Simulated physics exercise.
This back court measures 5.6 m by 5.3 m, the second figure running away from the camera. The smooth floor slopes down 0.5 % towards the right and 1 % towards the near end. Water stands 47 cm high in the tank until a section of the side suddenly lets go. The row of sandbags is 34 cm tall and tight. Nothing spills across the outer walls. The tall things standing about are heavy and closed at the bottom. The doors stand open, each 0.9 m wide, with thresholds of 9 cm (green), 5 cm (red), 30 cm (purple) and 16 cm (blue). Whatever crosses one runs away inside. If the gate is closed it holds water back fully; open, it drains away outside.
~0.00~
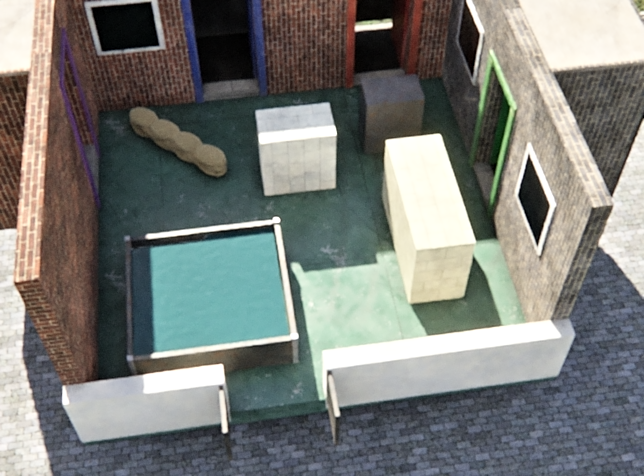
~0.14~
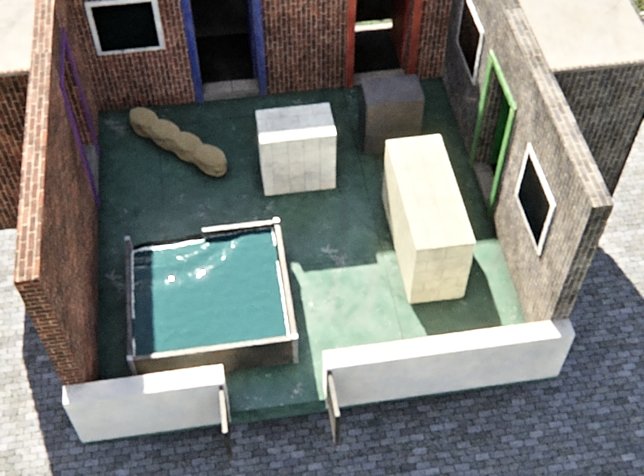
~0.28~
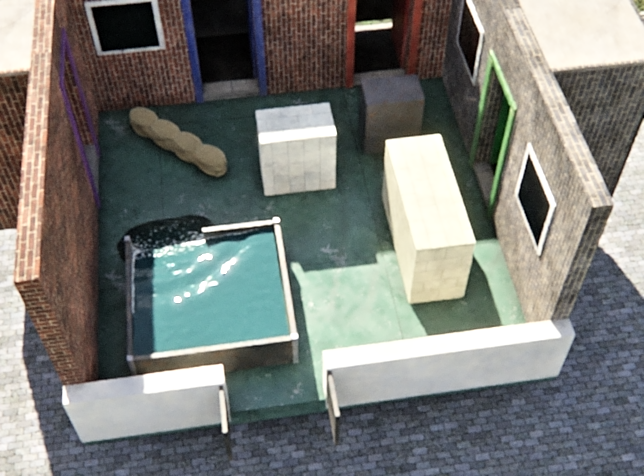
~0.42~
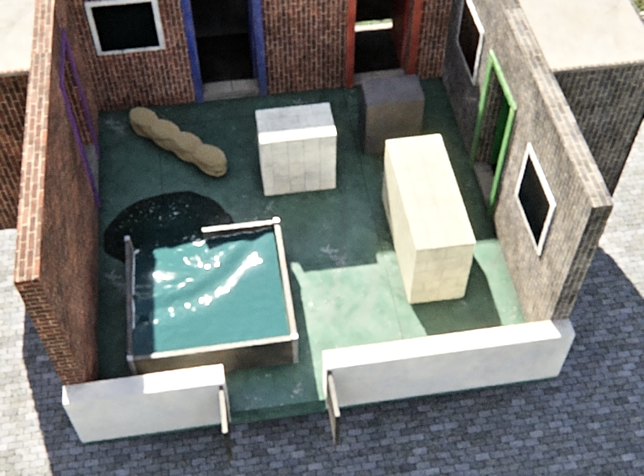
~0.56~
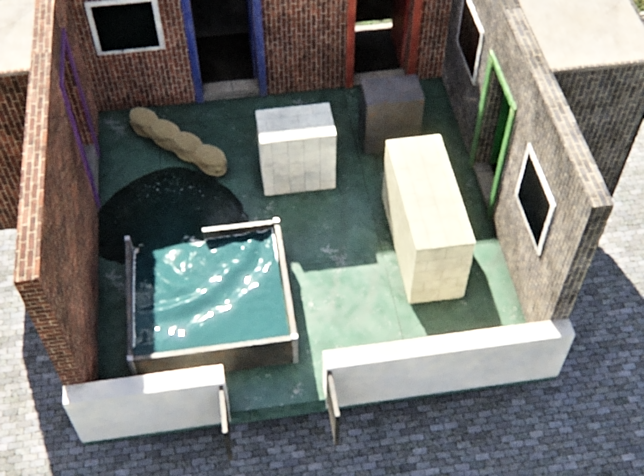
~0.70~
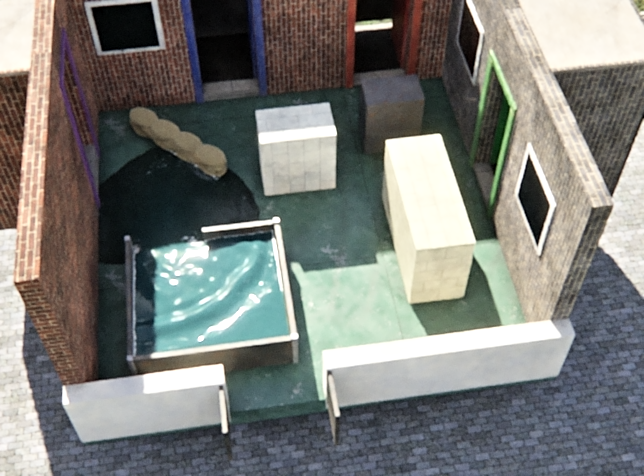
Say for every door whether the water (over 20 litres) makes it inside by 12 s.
Within that time: At the green door it keeps below the limit; at the red door it keeps below the limit; at the purple door it does not reach the limit; at the blue door it stays under the limit.
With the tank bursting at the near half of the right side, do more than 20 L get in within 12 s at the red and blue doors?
Then: Red above, blue under.
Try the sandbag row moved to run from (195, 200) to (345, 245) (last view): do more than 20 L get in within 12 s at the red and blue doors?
Then: Red above, blue under.
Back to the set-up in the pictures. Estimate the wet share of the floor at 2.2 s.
Near 25 per cent is wet.
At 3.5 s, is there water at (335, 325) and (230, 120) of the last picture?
In turn: Still dry, under water.
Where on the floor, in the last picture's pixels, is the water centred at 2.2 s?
Near (183, 248).
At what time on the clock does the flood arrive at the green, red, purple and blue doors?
Green 5.0 s, red 3.4 s, purple 0.8 s, blue 2.2 s.
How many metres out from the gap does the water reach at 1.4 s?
Some 3.2 m out.
After 1.4 s water covers 20 % of the floor and is deepest (26 cm) near (164, 252); green door not reached, red door not reached, purple door 15 cm at the sill, 0 L in, blue door not reached.
After 2.2 s water covers 25 % of the floor and is deepest (38 cm) near (100, 115); green door not reached, red door not reached, purple door 14 cm at the sill, 0 L in, blue door not reached.
After 3.5 s water covers 40 % of the floor and is deepest (26 cm) near (99, 147); green door not reached, red door 2 cm at the sill, 0 L in, purple door 23 cm at the sill, 0 L in, blue door 4 cm at the sill, 0 L in.
After 7.0 s water covers 80 % of the floor and is deepest (16 cm) near (99, 412); green door 2 cm at the sill, 0 L in, red door 6 cm at the sill, 3 L in, purple door 11 cm at the sill, 0 L in, blue door 2 cm at the sill, 0 L in.
After 12.0 s water covers 95 % of the floor and is deepest (11 cm) near (523, 355); green door 5 cm at the sill, 0 L in, red door 5 cm at the sill, 6 L in, purple door 5 cm at the sill, 0 L in, blue door 4 cm at the sill, 0 L in.
